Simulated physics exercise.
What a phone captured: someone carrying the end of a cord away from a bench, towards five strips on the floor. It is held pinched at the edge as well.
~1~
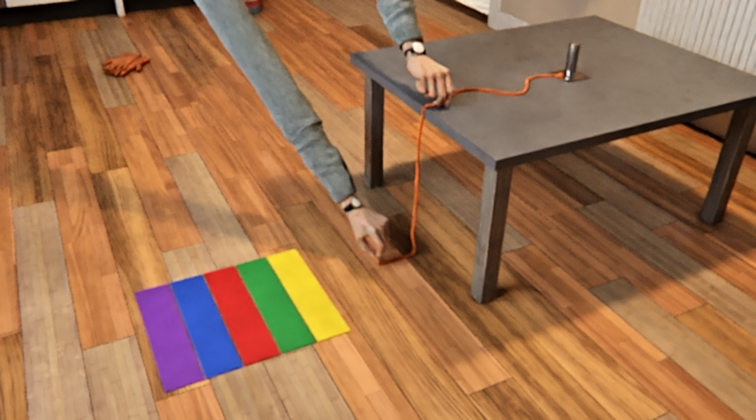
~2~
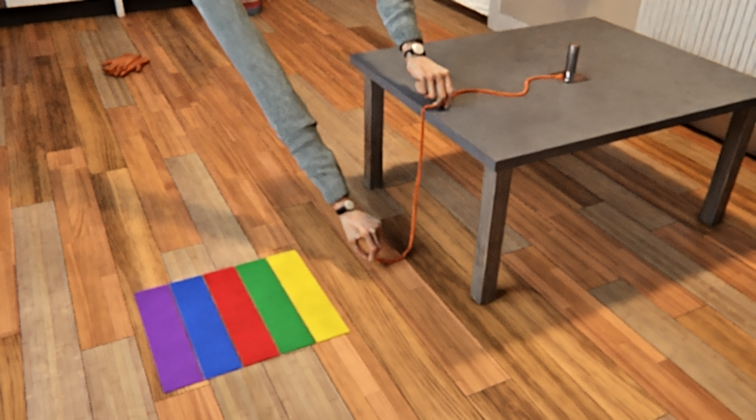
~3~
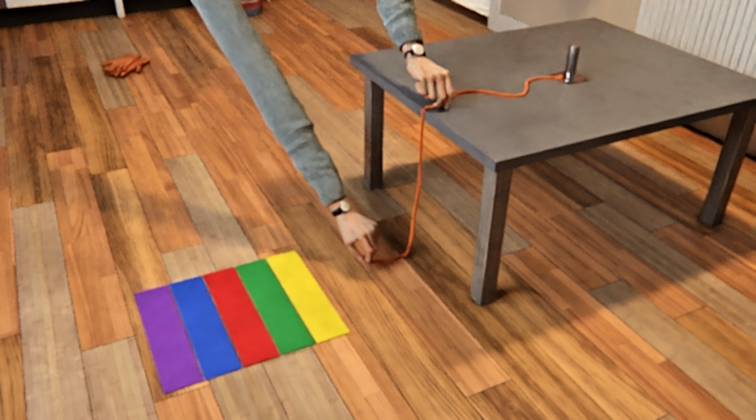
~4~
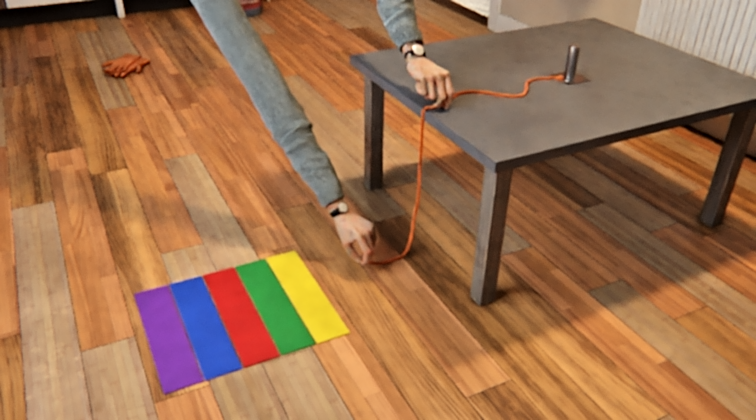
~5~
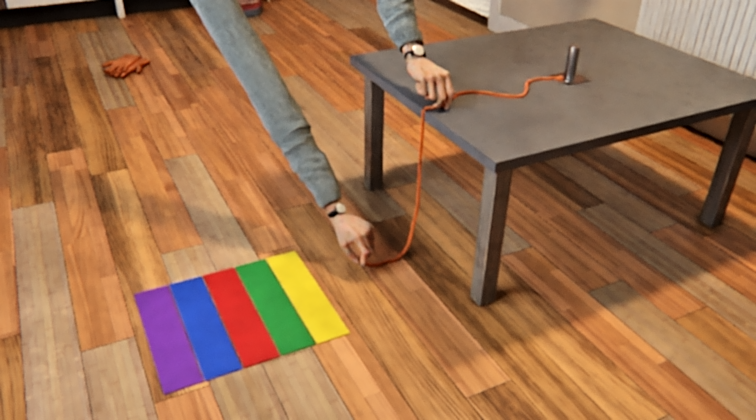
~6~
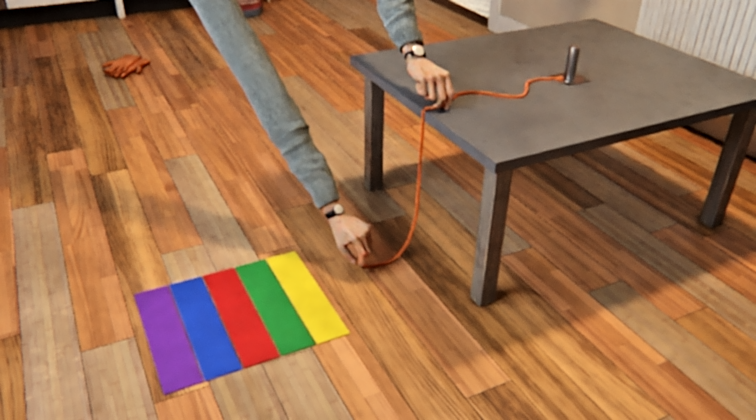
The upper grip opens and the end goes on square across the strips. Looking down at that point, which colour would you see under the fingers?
You would see red.
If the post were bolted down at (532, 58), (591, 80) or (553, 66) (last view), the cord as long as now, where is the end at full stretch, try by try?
Pixels, try by try: About (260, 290), (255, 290), (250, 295).
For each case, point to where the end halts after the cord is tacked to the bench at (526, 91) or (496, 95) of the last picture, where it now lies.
Respectively (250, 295) and (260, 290).
Early on, end near (306, 277); over yellow.
Midway, end near (261, 290); over green.
At the end of the slack, end near (233, 298); over red. It gets as far as the red strip.
